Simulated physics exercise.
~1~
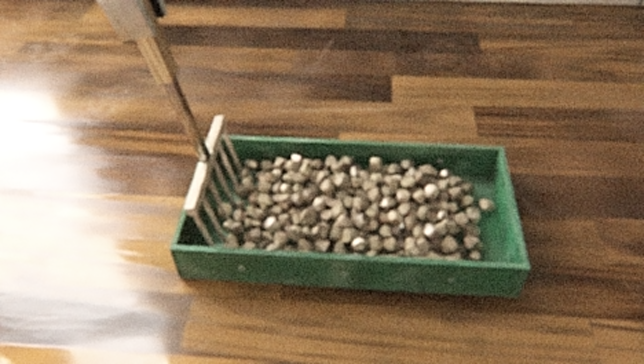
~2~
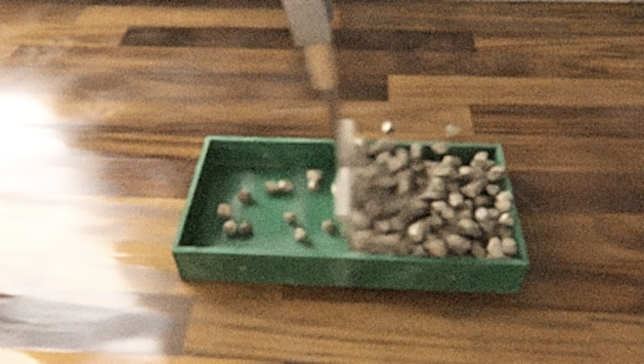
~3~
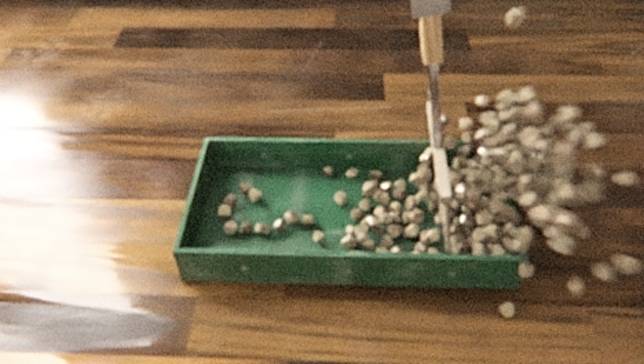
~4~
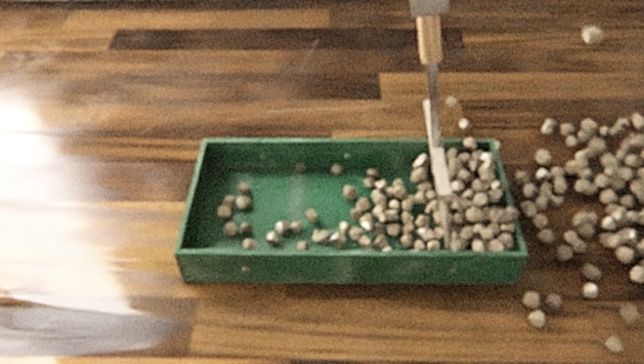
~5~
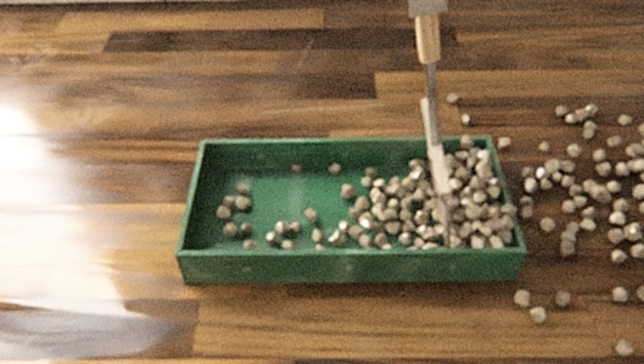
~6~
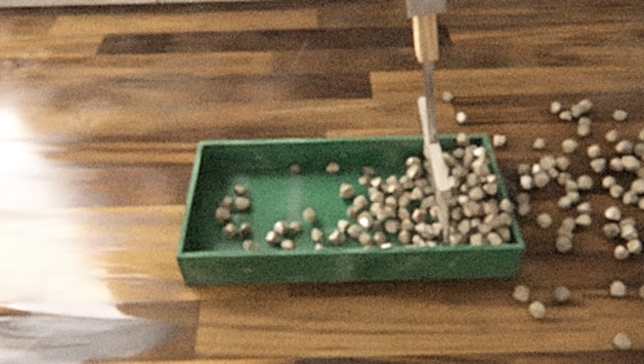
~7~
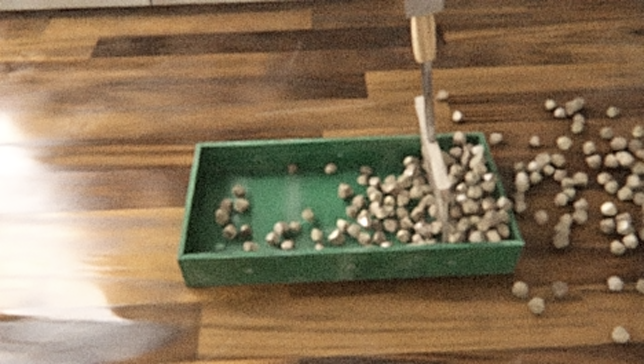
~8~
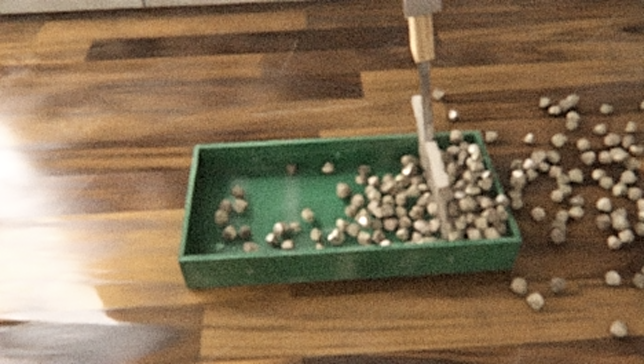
Grey pebbles being shoved rightward through a green tray by a robot-held fork, many flying over the end and scattering across the wooden tabletop.
